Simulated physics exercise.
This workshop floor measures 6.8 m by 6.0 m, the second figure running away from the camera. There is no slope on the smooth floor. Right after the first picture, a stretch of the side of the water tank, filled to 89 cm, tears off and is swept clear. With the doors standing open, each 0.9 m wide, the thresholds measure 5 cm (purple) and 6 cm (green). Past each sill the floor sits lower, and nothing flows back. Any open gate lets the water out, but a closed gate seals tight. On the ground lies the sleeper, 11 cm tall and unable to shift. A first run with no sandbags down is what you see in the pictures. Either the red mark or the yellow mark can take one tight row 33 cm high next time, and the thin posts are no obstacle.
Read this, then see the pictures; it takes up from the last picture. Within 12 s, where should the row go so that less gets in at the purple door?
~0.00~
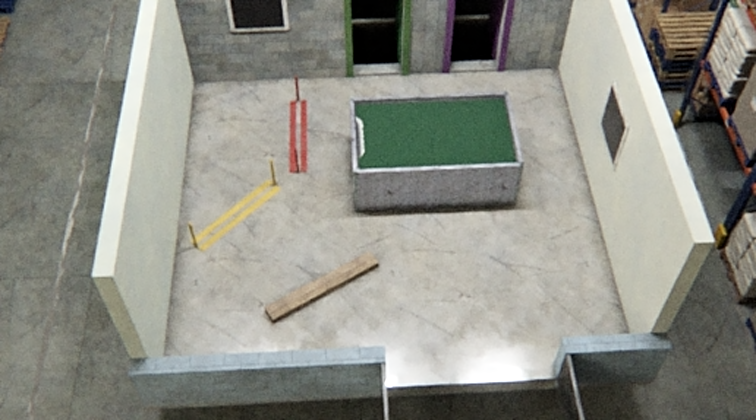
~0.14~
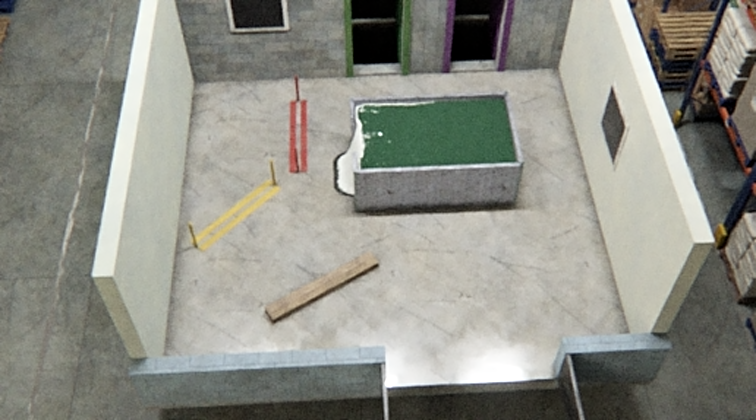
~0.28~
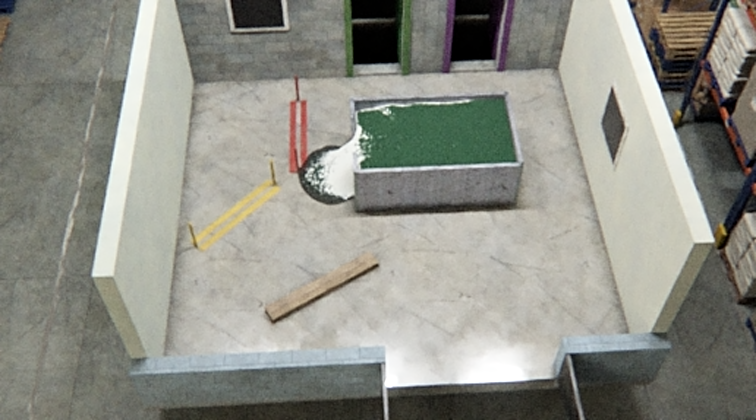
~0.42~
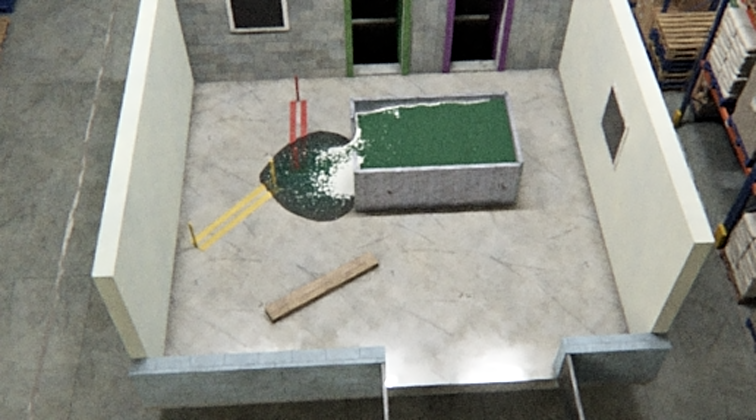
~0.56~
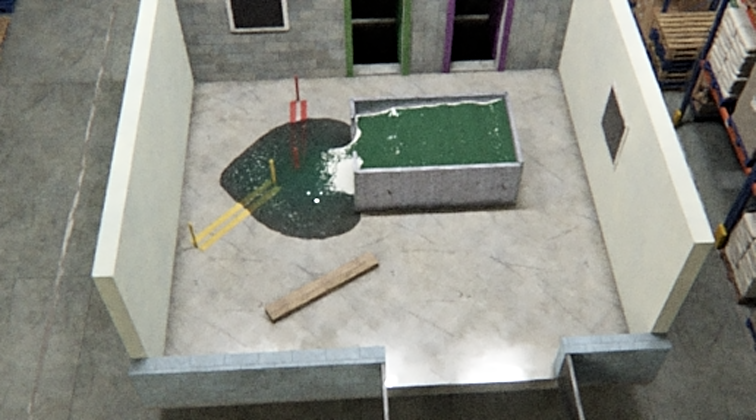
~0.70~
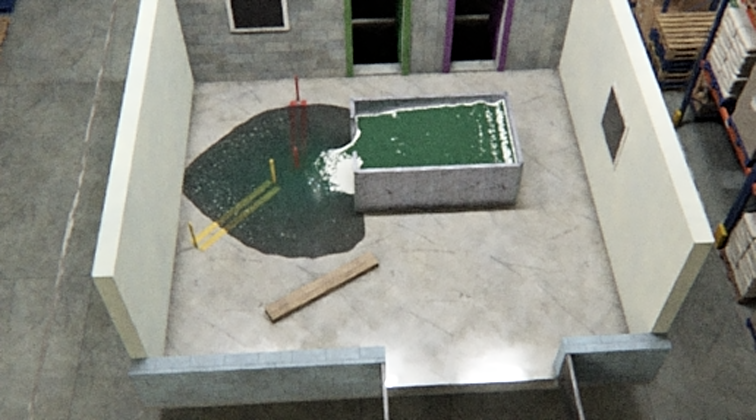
On the red outline.
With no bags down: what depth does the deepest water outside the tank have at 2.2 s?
Up to about 42 centimetres.
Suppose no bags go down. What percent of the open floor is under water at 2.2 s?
The flood covers close to 35 per cent of the floor.
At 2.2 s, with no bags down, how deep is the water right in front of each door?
Purple 0 cm, green 1 cm.
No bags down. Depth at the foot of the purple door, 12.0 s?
I'd say close to 9.0 cm.
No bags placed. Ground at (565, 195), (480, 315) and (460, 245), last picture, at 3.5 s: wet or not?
In that order: Dry, dry, still dry.
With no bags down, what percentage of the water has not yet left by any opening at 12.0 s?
I'd put what remains at some 94 per cent.
After 1.4 s water covers 30 % of the floor and is deepest (42 cm) near (346, 178) in the run without bags; in at the purple door, 0 L with no bags, 0 L with the row on red, 0 L on yellow.
After 2.2 s water covers 35 % of the floor and is deepest (42 cm) near (194, 86) in the run without bags; in at the purple door, 0 L with no bags, 0 L with the row on red, 0 L on yellow.
After 3.5 s water covers 50 % of the floor and is deepest (27 cm) near (162, 382) in the run without bags; in at the purple door, 0 L with no bags, 0 L with the row on red, 0 L on yellow.
After 7.0 s water covers 95 % of the floor and is deepest (16 cm) near (162, 382) in the run without bags; in at the purple door, 0 L with no bags, 0 L with the row on red, 1 L on yellow.
After 12.0 s water covers 100 % of the floor and is deepest (12 cm) near (603, 295) in the run without bags; in at the purple door, 39 L with no bags, 9 L with the row on red, 63 L on yellow.
